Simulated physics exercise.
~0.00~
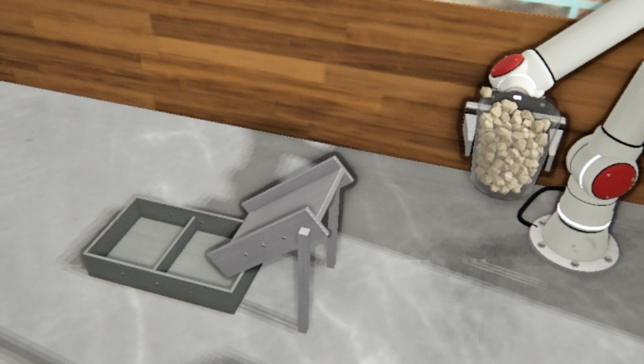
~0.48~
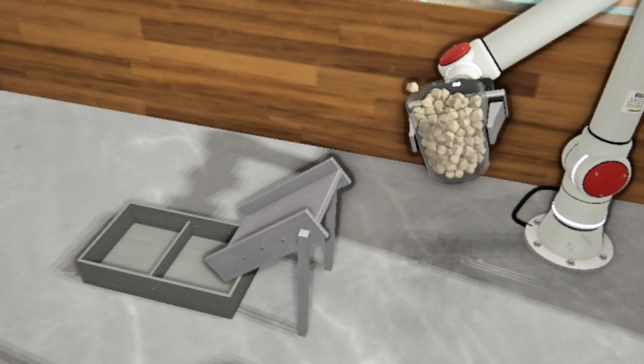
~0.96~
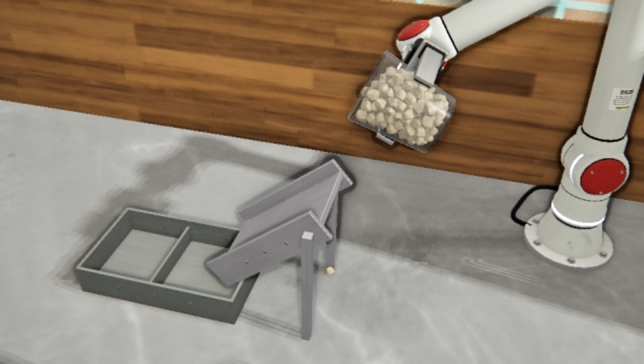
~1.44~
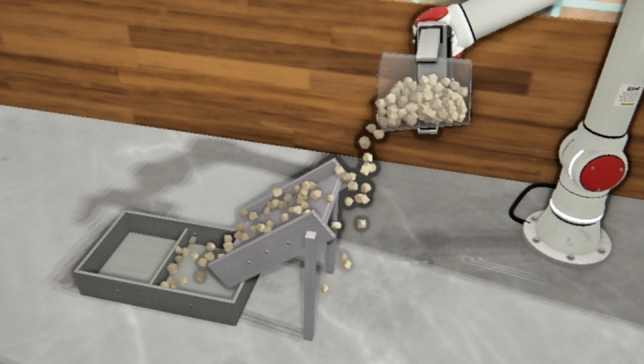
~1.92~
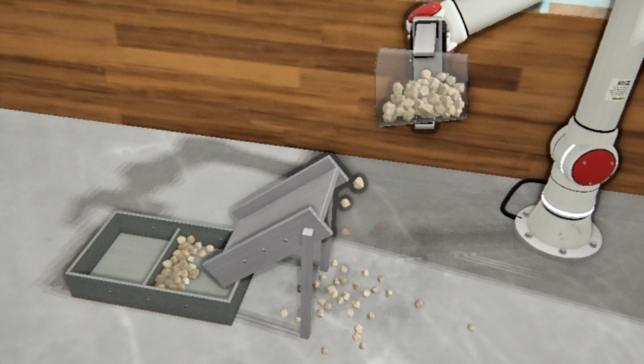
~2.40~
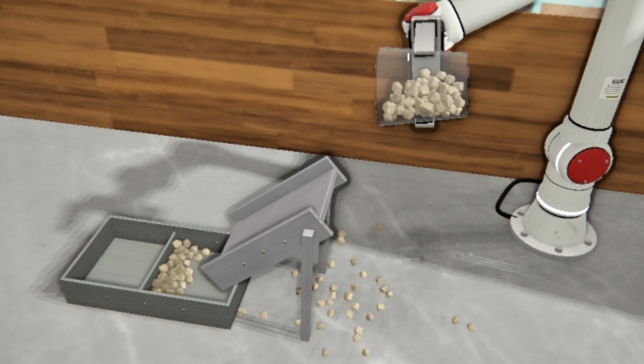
A white robot arm carried a clear container of small pale pebbles leftward and tipped it over a grey chute, sending some sliding into the near compartment of a divided box while others scattered across the table, and many stayed in the tilted container.
